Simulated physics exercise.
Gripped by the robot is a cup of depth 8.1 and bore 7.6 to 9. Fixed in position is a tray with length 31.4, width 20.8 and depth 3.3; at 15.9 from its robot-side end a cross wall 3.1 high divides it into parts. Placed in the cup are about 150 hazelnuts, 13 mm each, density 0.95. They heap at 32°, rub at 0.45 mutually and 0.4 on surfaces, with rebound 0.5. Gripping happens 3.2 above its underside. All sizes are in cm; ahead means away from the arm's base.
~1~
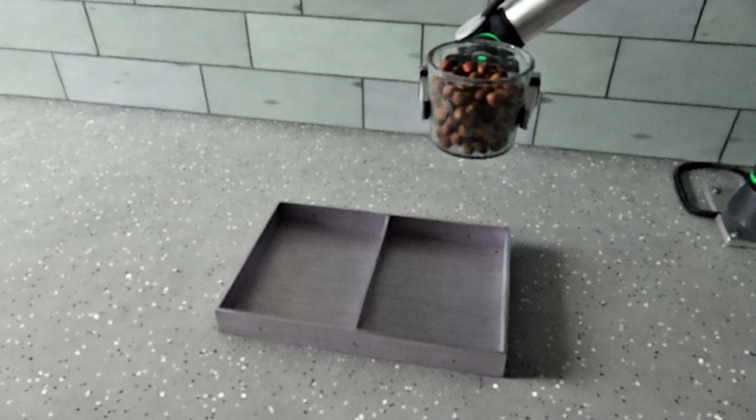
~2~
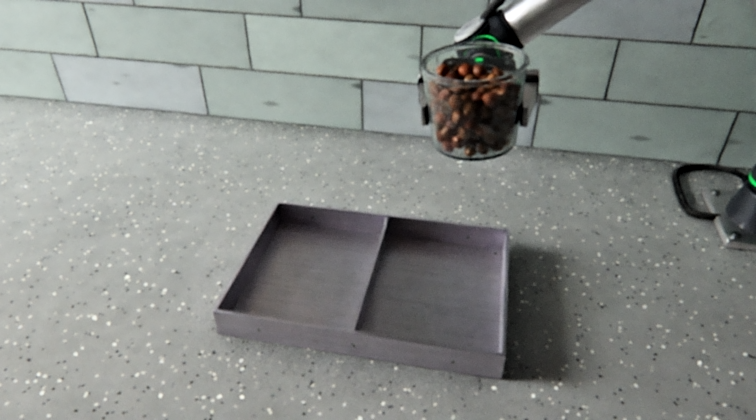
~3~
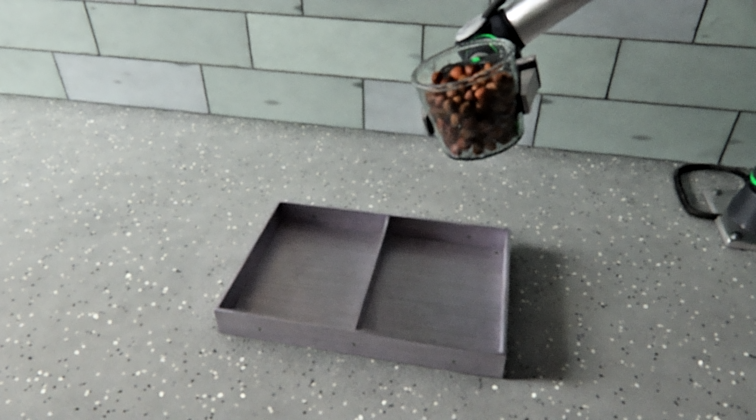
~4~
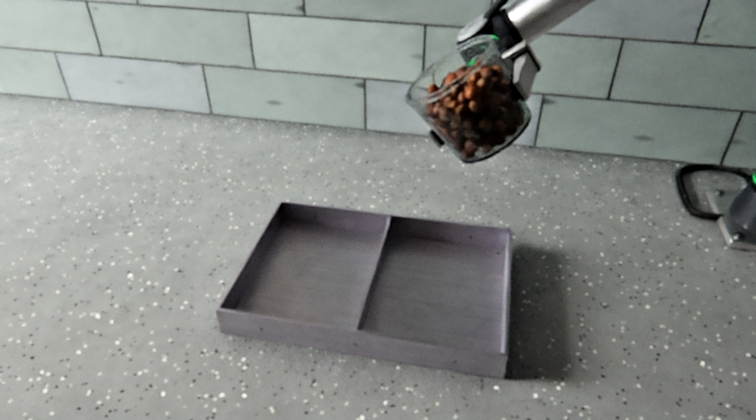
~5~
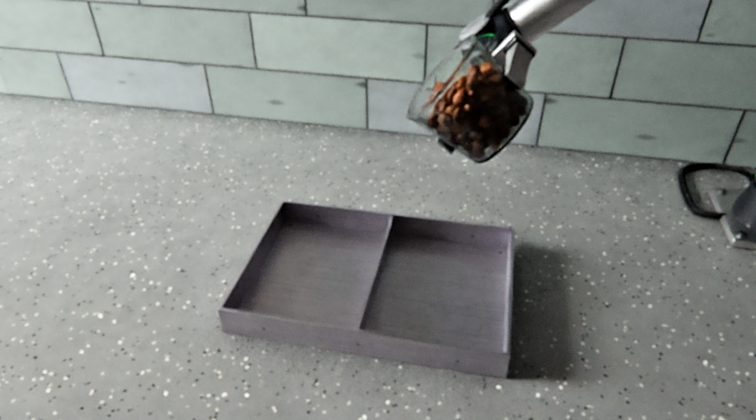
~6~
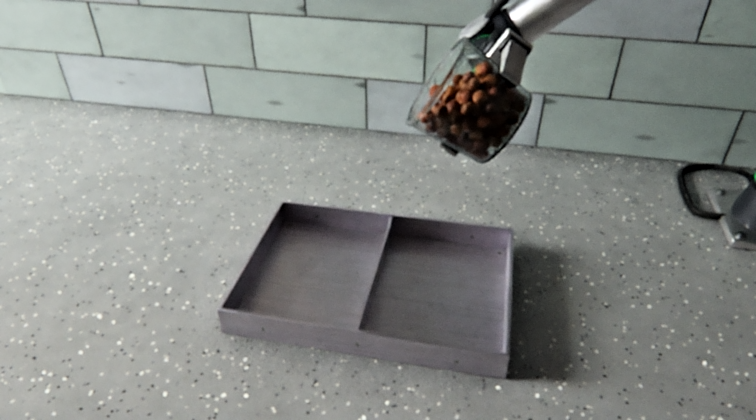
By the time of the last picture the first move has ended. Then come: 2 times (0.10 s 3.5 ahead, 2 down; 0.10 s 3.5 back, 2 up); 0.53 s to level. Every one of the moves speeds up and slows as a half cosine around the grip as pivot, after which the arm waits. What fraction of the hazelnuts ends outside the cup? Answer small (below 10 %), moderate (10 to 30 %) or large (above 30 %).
It is moderate.
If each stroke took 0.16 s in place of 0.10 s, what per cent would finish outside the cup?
Roughly 5 percent then.
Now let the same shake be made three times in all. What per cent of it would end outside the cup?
Roughly 30 in a hundred.
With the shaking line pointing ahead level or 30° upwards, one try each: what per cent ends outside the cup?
First try about 40 %, second try about 60 %.
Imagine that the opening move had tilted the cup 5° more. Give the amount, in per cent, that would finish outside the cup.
About 30 %.
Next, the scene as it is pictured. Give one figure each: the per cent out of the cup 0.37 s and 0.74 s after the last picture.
First it's 15 percent, and after that 20 percent.
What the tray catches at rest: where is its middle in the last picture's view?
It sits close to (325, 278).
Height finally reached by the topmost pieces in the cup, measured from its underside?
Height at rest: About 8.0 centimetres.
Then, 0.37 s after the last picture, tilted 58° forward, highest piece 28 above the table; 124 in the cup, 9 in the far-side part, 14 in flight or on a rim.
Then, 0.74 s after the last picture, tilted 16° forward, highest piece 29 above the table; 117 in the cup, 20 in the far-side part, 6 in the robot-side part, 2 on the table or floor, 2 in flight or on a rim.
Then, 1.13 s after the last picture, level, highest piece 30 above the table; 117 in the cup, 21 in the far-side part, 6 in the robot-side part, 3 on the table or floor.
Then, 2.18 s after the last picture, level, highest piece 30 above the table; 117 in the cup, 21 in the far-side part, 6 in the robot-side part, 3 on the table or floor.
Final count, 117 in the cup, 21 in the far-side part, 6 in the robot-side part, 3 on the table or floor. That is 20 % outside the cup.
